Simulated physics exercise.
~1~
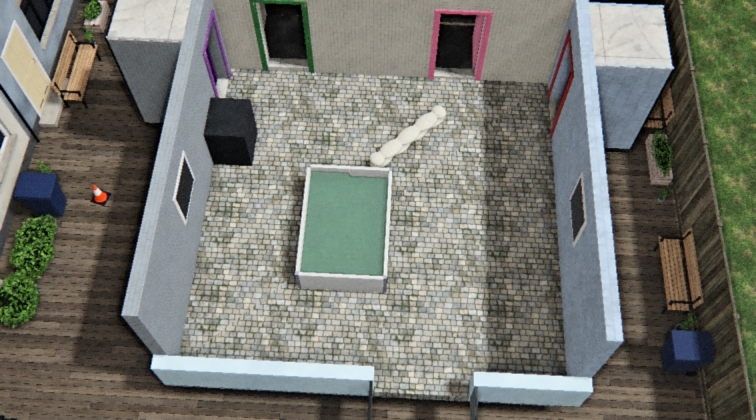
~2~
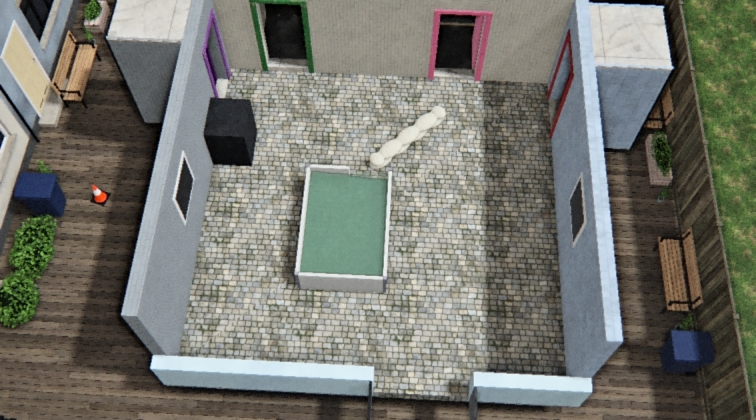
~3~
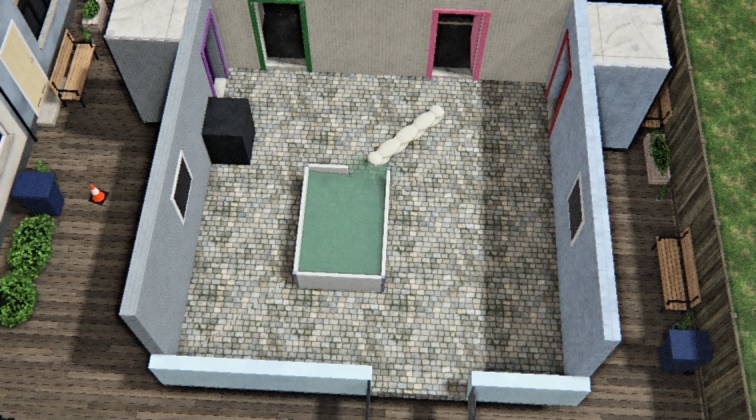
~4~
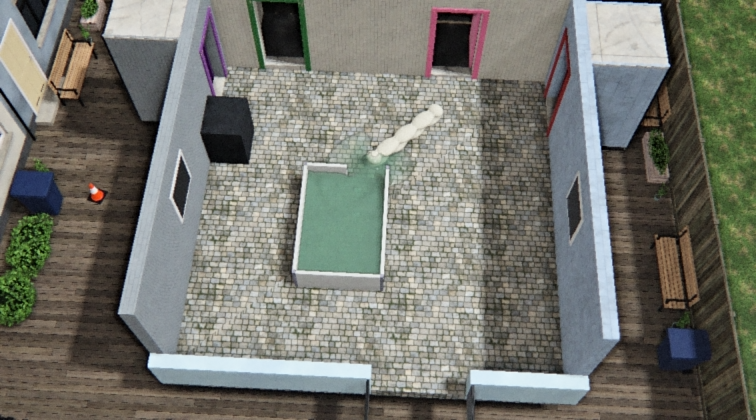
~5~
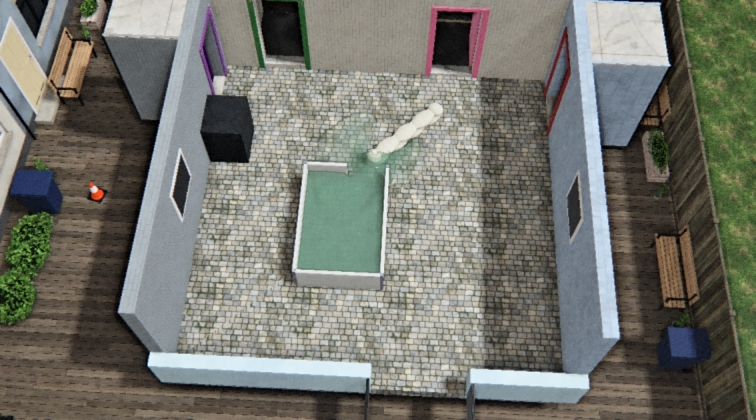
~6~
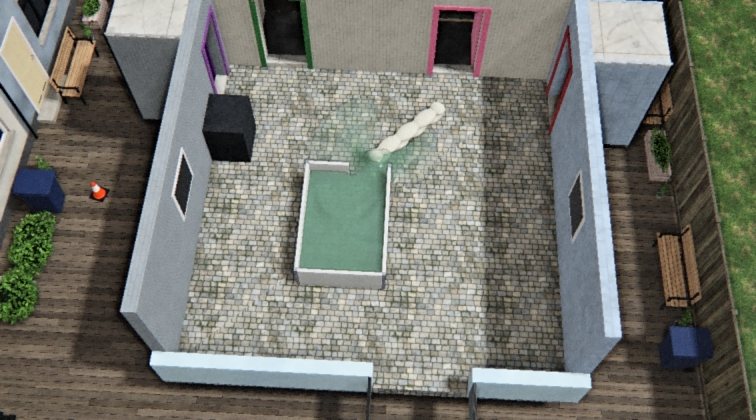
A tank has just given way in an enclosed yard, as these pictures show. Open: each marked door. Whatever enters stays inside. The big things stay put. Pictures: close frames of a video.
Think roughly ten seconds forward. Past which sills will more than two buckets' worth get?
My prediction: Purple door: More than two buckets, red door: More than two buckets, green door: No more than two buckets, pink door: No more than two buckets.
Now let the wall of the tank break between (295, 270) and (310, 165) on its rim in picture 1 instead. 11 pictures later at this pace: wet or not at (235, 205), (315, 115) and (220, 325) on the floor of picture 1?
Taking the points in order: Swamped, unwetted and swamped.
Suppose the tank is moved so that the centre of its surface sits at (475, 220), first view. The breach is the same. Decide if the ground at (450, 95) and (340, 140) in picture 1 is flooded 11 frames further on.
Point 1: Soaked through; point 2: Not wet.
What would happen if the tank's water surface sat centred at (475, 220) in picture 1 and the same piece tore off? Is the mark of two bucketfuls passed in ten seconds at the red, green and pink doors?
Here's how I see it: The red door gets past it, then the green door doesn't reach it, and the pink door gets past it.
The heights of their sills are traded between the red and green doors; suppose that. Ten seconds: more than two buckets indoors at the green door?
Then green exceeds the limit.
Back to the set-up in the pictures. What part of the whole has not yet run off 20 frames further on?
I'd put it at about 96 per cent.
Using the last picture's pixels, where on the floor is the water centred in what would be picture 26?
Roughly (365, 180).
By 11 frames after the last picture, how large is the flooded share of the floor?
Near 35 in a hundred.
A moment on, water covers 20 % of the floor; the purple door not reached, the red door not reached, the green door not reached, the pink door not reached.
Next, water covers 35 % of the floor; the purple door not reached, the red door under two buckets in, the green door wet at the sill, nothing in, the pink door not reached.
Then, water covers 40 % of the floor; the purple door over two buckets in, the red door over two buckets in, the green door wet at the sill, nothing in, the pink door wet at the sill, nothing in.
Later, water covers 45 % of the floor; the purple door far over two buckets in, the red door far over two buckets in, the green door wet at the sill, nothing in, the pink door wet at the sill, nothing in.
In the end, water covers 70 % of the floor; the purple door far over two buckets in, the red door far over two buckets in, the green door wet at the sill, nothing in, the pink door under two buckets in.
